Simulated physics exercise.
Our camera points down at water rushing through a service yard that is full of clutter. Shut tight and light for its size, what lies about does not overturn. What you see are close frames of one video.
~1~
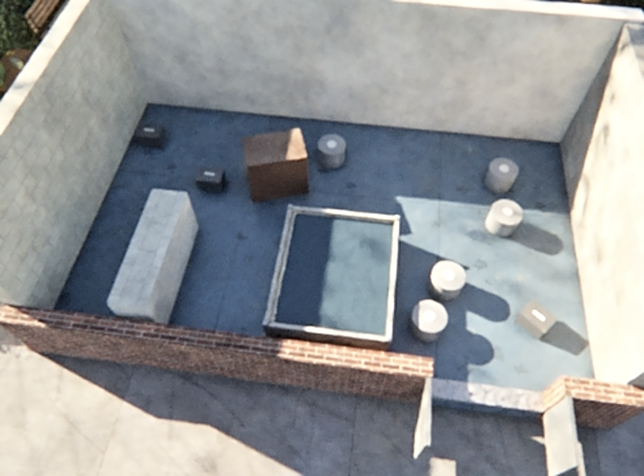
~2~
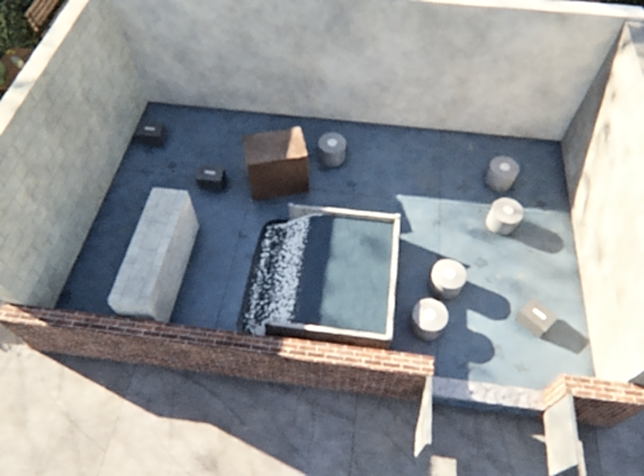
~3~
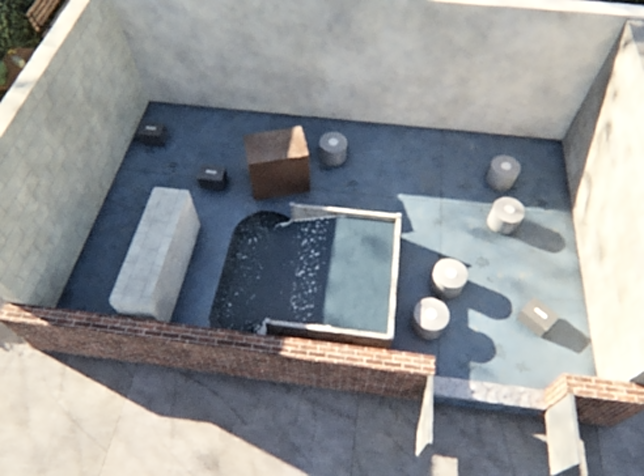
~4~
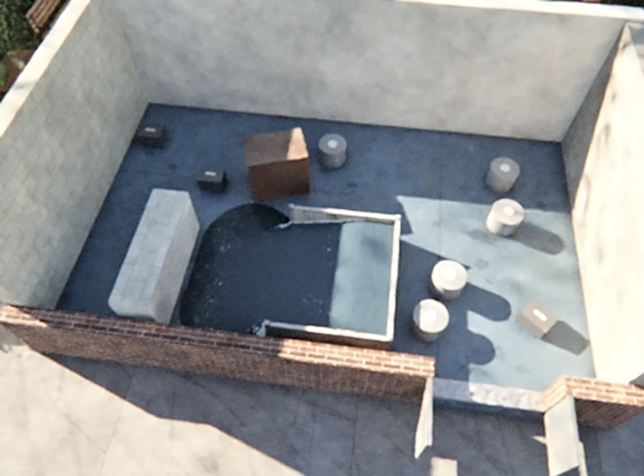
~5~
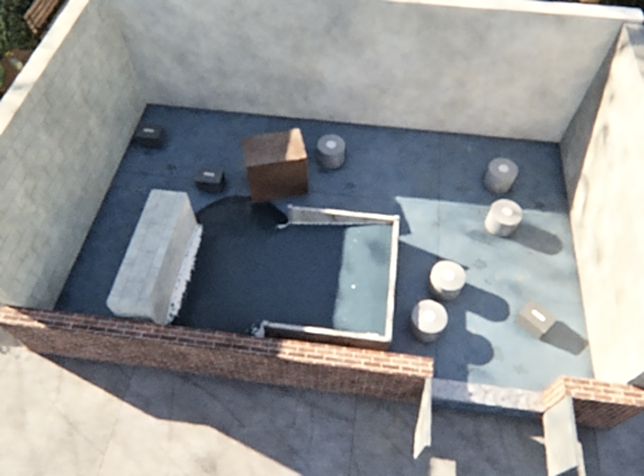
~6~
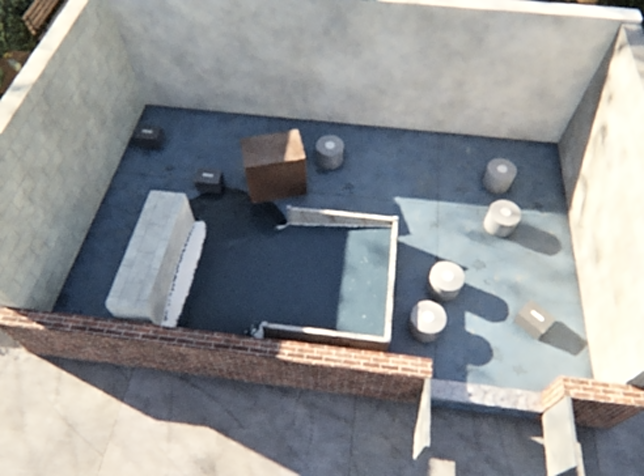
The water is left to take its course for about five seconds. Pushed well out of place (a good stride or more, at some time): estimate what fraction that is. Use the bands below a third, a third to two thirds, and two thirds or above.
It falls below a third.
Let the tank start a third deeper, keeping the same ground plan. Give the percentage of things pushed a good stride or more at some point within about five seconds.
Roughly 20 in a hundred.
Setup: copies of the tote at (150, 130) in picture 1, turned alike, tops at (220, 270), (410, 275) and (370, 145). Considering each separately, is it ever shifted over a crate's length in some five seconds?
Result by item: Gets dislodged / stays where it is / stays where it is.
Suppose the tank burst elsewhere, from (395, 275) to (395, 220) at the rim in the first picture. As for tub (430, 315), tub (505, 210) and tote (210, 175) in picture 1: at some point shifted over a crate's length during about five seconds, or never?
Results in order: Stayed short / cleared that distance / stayed short.
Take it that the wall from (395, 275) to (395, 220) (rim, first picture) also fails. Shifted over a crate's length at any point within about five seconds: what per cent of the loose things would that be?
About 50 per cent.
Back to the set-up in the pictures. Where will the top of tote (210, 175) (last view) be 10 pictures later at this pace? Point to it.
It should be around (199, 114).
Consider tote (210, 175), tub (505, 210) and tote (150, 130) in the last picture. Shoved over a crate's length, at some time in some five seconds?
Tally in given order: The full distance / less than that / the full distance.
A moment on, 0 of 8 are well off their spots; 0 afloat.
Next, 1 of 8 are well off their spots; 1 afloat.
Later, 2 of 8 are well off their spots; 2 afloat.
In the end, 1 of 8 are well off their spots, and 2 have been at some point; 2 afloat.
